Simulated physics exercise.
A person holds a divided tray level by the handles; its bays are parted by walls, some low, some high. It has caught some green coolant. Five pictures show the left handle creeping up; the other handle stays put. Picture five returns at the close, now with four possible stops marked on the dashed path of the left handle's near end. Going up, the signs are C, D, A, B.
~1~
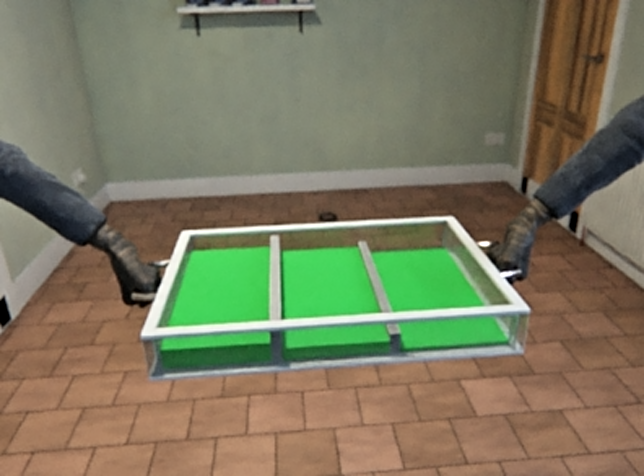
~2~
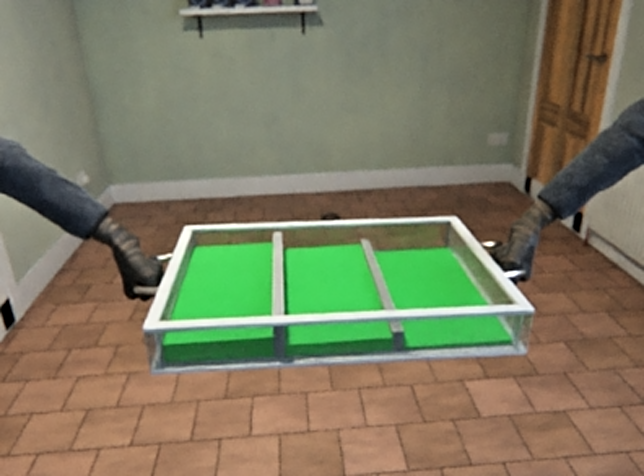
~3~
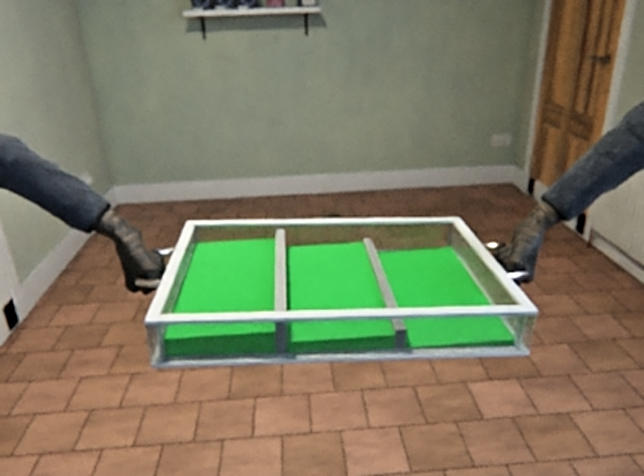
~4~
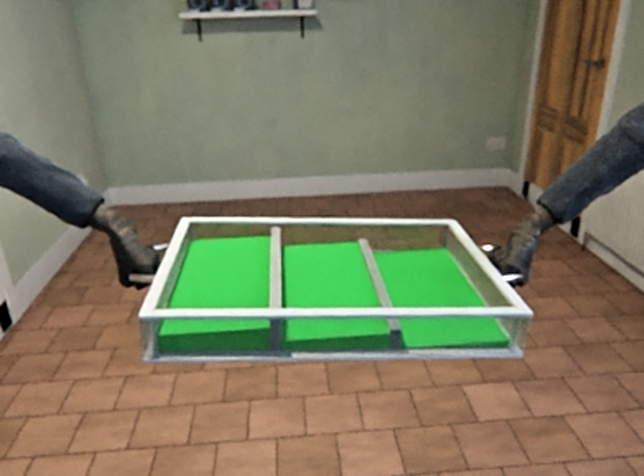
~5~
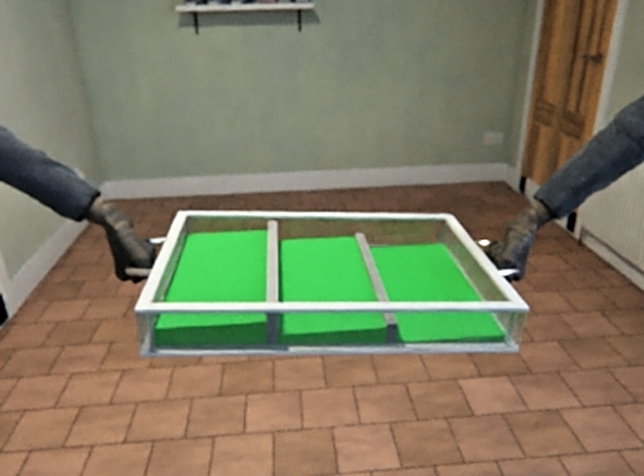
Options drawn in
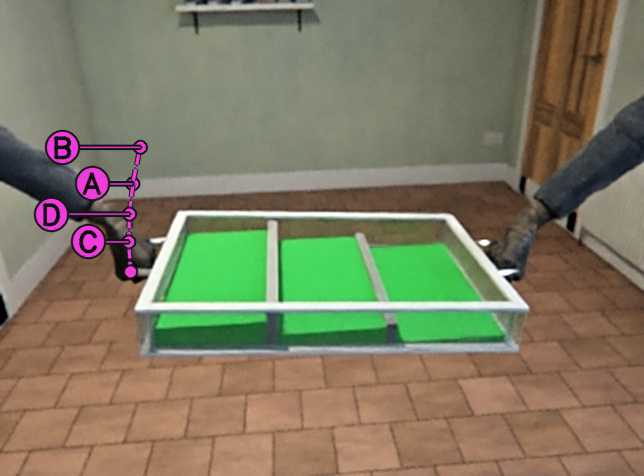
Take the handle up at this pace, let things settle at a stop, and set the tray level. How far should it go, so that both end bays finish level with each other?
The best stop is B.
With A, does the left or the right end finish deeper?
The left one.
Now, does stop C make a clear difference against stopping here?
No.
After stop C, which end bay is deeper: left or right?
The left one.
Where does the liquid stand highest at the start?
The left bay.
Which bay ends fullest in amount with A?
It is the left one.
On the marked copy, A at (132, 183); B at (140, 147); C at (128, 241); D at (129, 214).
If A is chosen, the left end bay stands much deeper than the other; nothing spills.
If B is chosen, the two end bays stand about equally deep; nothing spills.
If C is chosen, the left end bay stands much deeper than the other; nothing spills.
If D is chosen, the left end bay stands much deeper than the other; nothing spills.
